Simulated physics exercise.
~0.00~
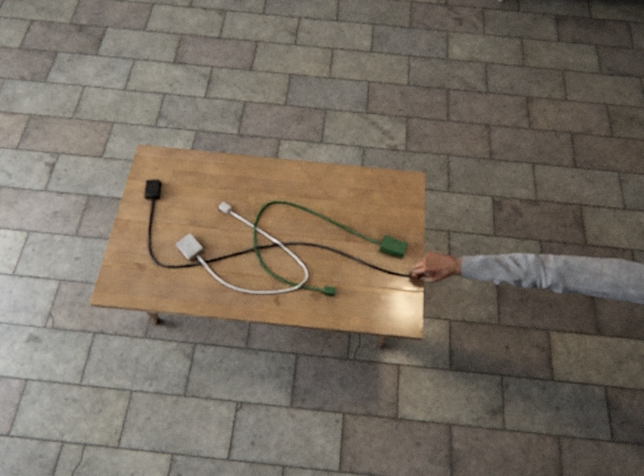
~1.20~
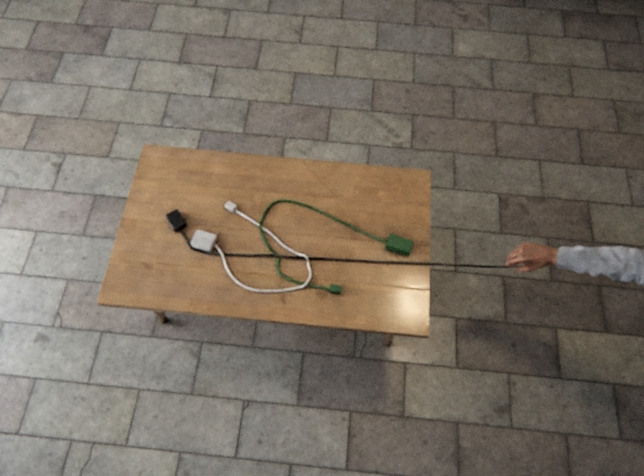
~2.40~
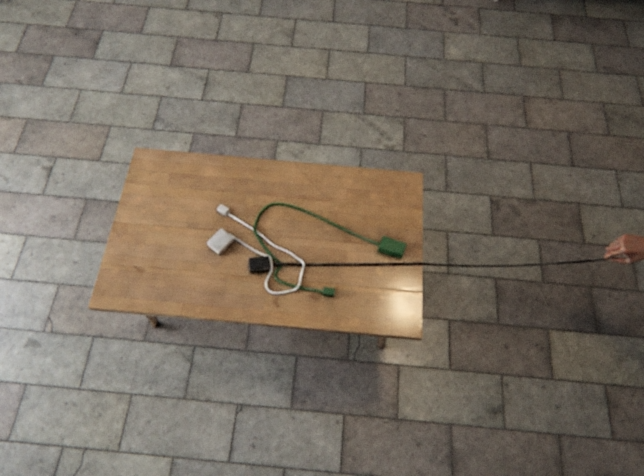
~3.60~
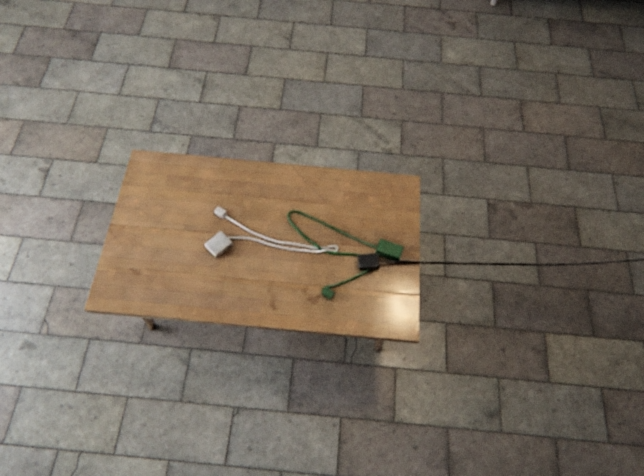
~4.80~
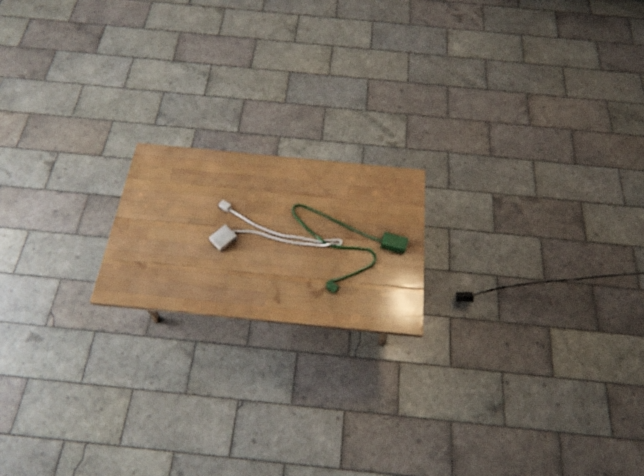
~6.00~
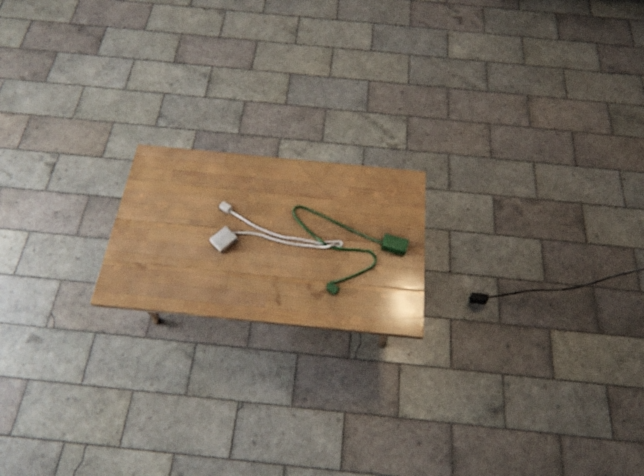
At the start, a black, a white and a green lead lie overlapping on a wooden table, and a hand reaches in from the right to hold the end of the black one. The hand pulls it rightward, drawing the lead taut and dragging its black charger across the tabletop. The white charger shifts slightly to the right, and the white cable is drawn into a narrow loop while the green cable bends. The black charger slides past the green charger and drops off the right edge. It ends on the paving, with the white and green leads still on the table.
